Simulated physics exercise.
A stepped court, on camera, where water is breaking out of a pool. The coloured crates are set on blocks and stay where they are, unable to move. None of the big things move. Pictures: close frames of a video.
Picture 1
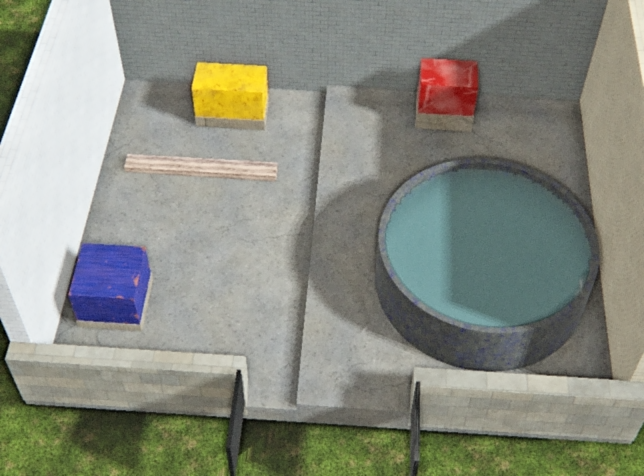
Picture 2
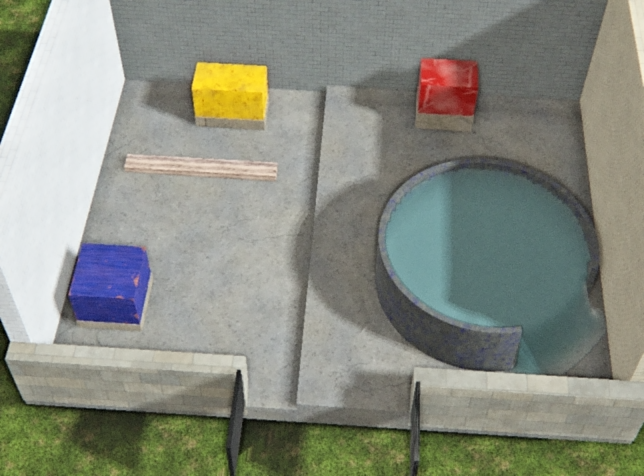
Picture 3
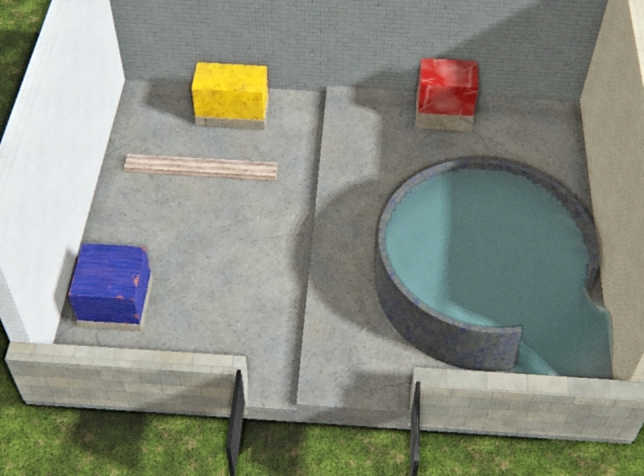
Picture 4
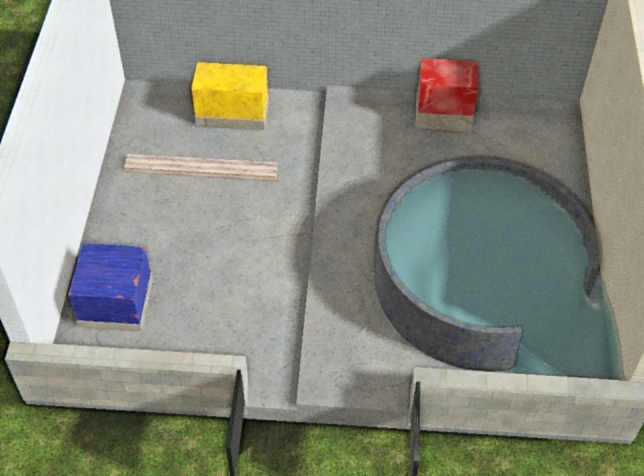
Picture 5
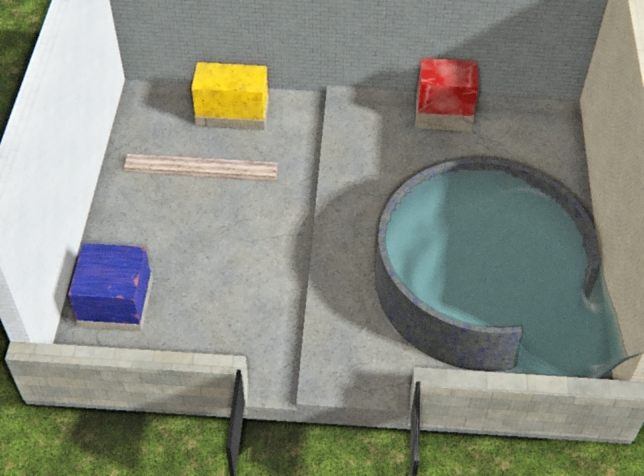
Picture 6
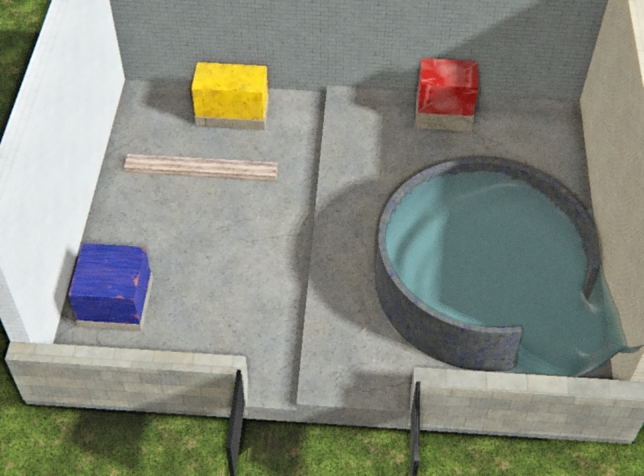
In a walled stepped court, water pours from a round pool through a gap lower right.
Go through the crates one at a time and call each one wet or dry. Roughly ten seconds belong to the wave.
The blue crate is wet. The yellow crate is dry. The red crate is dry.
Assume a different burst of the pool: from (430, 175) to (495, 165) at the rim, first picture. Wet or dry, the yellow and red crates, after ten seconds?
Note: Yellow crate is overtopped; red crate is overtopped.
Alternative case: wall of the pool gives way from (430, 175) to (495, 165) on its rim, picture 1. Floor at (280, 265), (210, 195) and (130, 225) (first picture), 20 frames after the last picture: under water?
First spot unwetted, second drenched, third drenched.
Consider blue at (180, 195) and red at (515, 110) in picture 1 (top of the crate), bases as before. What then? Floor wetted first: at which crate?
Answer: The red-painted one.
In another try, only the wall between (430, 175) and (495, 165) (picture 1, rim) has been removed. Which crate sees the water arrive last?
It's the crate marked blue.
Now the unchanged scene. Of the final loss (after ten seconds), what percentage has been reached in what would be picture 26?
Something close to 35 percent by that point.
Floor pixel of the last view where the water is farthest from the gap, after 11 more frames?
Farthest reach: About (121, 379).
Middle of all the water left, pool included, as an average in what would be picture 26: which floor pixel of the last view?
Close to (457, 278).
A moment on, water covers 15 % of the floor; the blue crate not reached, the yellow crate not reached, the red crate not reached.
Next, water covers 40 % of the floor; the blue crate water round its plinth, the yellow crate not reached, the red crate water round its plinth.
Then, water covers 65 % of the floor; the blue crate water round its plinth, the yellow crate not reached, the red crate water round its plinth.
Later, water covers 95 % of the floor; the blue crate water round its plinth, the yellow crate water round its plinth, the red crate water round its plinth.
In the end, water covers 100 % of the floor; the blue crate was topped, the yellow crate stayed above the water, the red crate stayed above the water.
